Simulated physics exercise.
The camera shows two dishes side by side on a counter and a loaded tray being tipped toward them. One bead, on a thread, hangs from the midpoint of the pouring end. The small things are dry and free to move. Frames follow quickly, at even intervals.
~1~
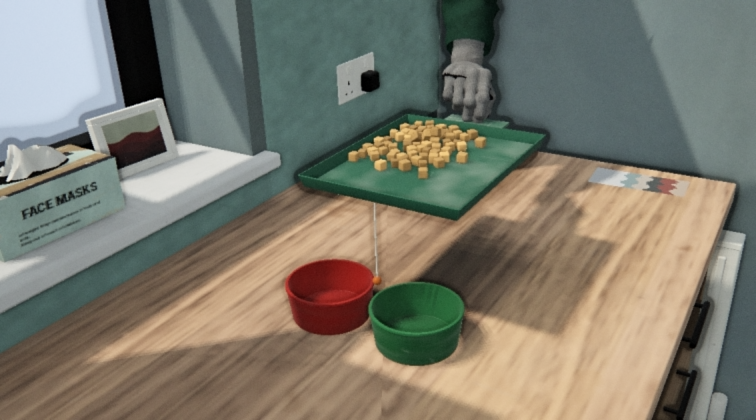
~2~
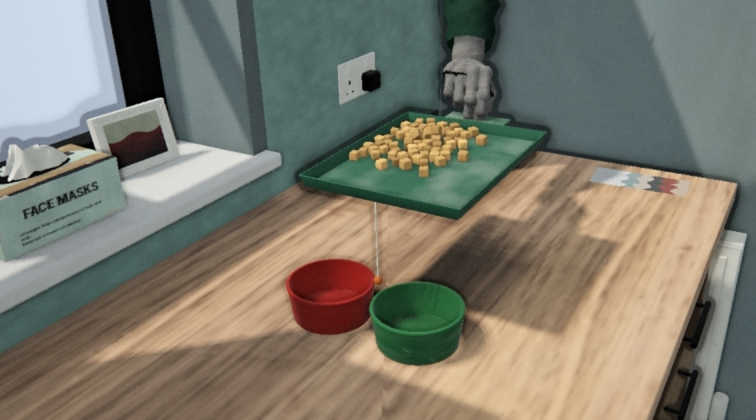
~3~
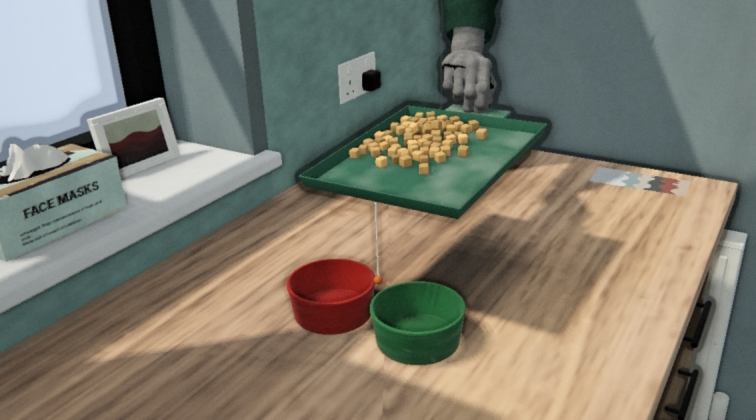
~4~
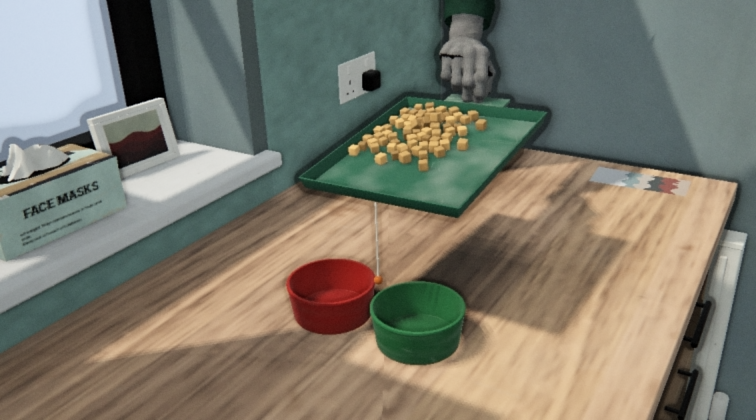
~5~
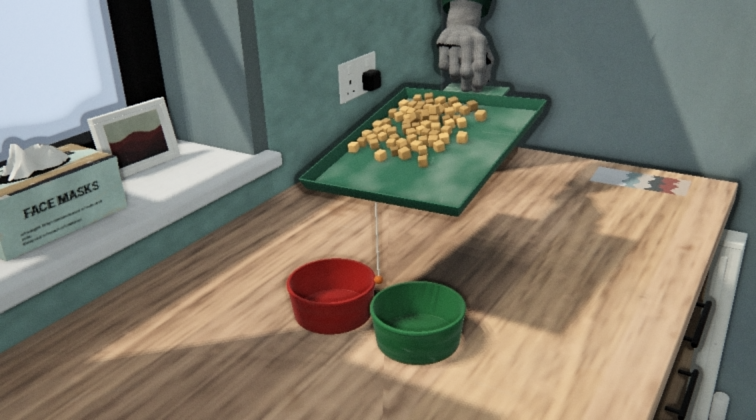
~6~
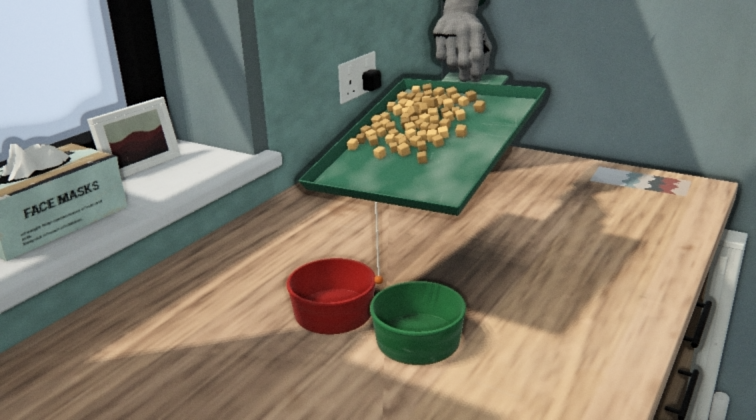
In the video, a gray hand gradually raises the back of a green tray of small wooden cubes above a red dish and a green dish on a wooden counter, tilting it slightly while the cubes stay clustered.
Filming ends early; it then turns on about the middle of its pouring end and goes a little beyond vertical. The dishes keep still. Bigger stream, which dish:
Left.
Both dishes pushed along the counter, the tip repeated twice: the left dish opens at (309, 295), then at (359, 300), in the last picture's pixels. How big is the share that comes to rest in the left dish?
Trial 1: 60 percent; trial 2: 50 percent.
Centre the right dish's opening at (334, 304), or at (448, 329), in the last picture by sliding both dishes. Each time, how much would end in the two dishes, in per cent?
Trial 1 near 80 %, trial 2 near 50 %.
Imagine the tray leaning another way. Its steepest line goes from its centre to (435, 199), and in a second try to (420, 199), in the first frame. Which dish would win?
Well, the dish on the right side comes out on top first, and then the dish on the right side does.
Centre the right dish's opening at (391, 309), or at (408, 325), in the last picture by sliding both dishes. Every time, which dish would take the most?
First try: The leftmost dish; second try: The leftmost dish.
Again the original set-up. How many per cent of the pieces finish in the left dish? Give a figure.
It comes to around 40 percent.
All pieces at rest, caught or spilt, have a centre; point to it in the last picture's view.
The centre settles at about (301, 329).
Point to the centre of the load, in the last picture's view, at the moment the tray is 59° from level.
The load's middle is around (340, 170).
Shortly afterwards, tray tipped steeply; the bulk on the tray; a little in the left dish; only a few outside both; a little in the air.
Next, tray tipped right over; the bulk on the tray; a little in the left dish; a little outside both; only a few in the air.
Some moments later, tray tipped past a quarter turn; near a third in the left dish; near two thirds outside both.
In the end, tray tipped past a quarter turn; none at all in the right dish; near a third in the left dish; near two thirds outside both.
